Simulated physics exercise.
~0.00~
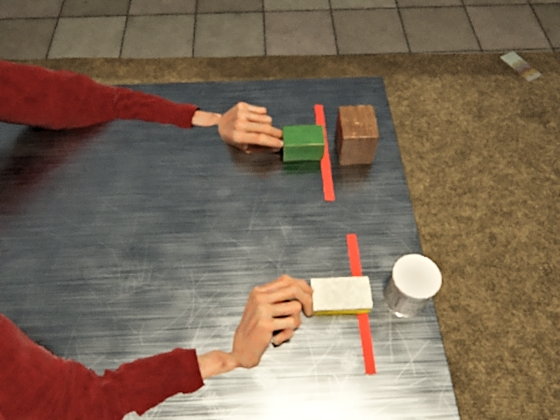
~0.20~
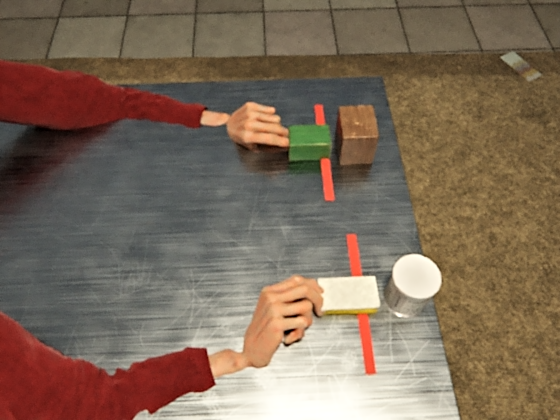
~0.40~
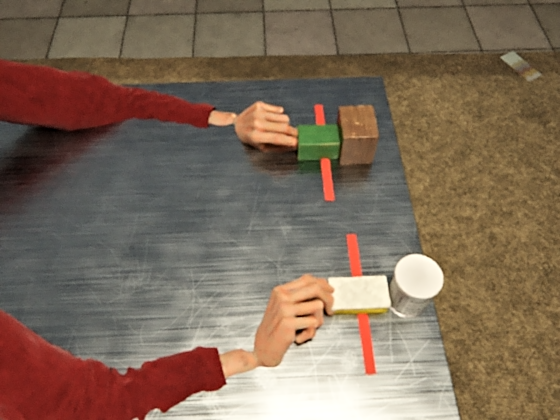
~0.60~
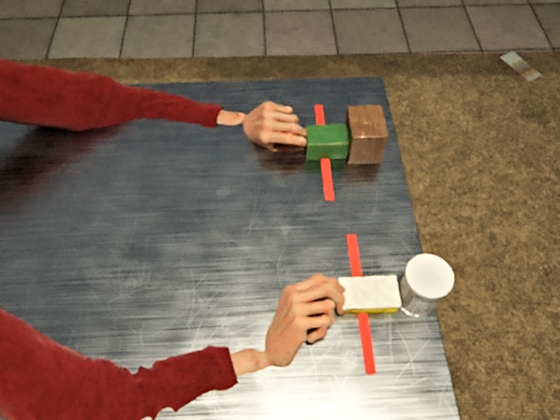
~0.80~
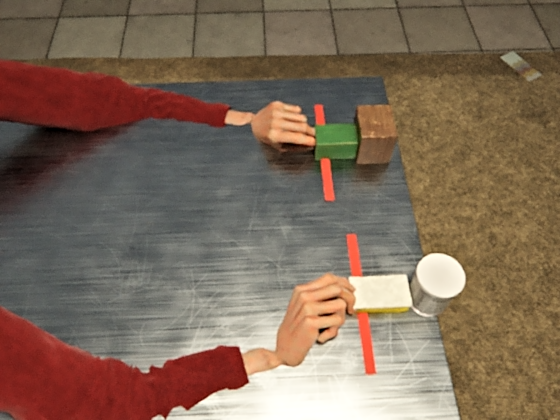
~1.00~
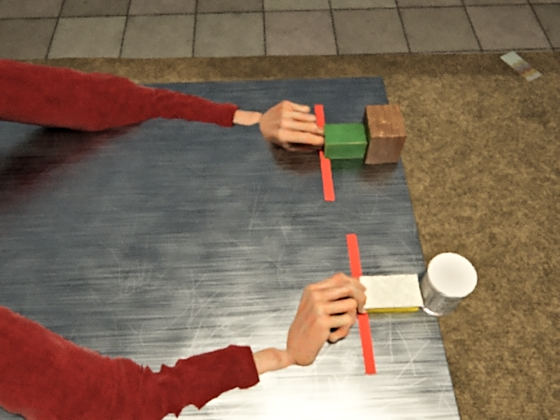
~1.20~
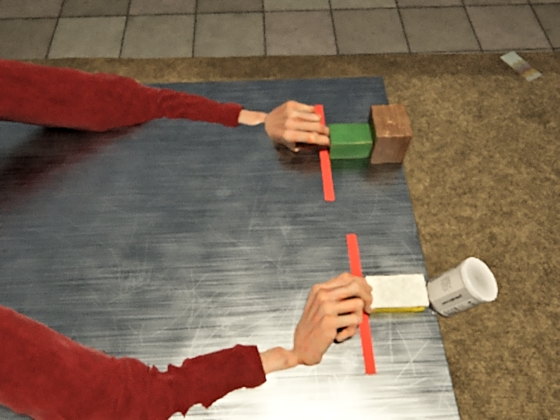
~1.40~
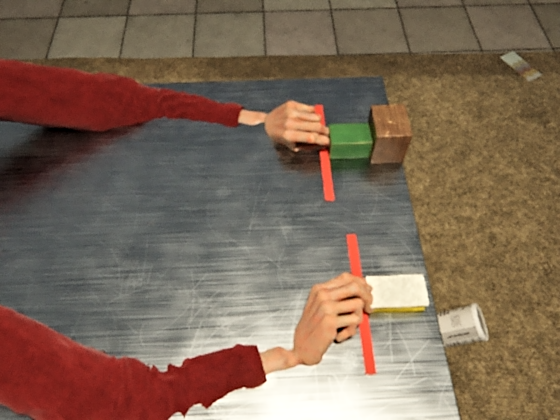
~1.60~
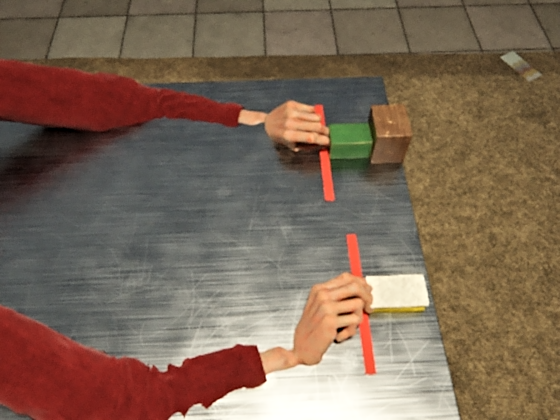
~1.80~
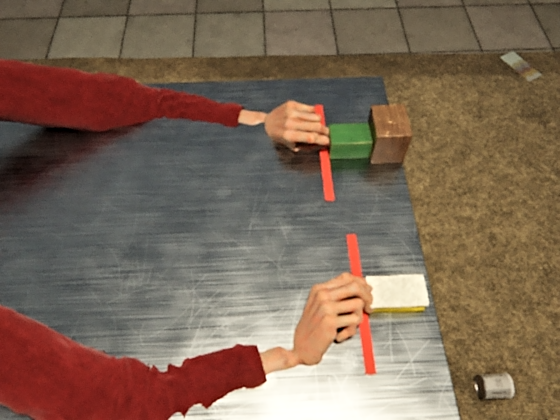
White pot tipping off a table's edge to the floor as two hands push blocks rightward, the brown block staying on top.
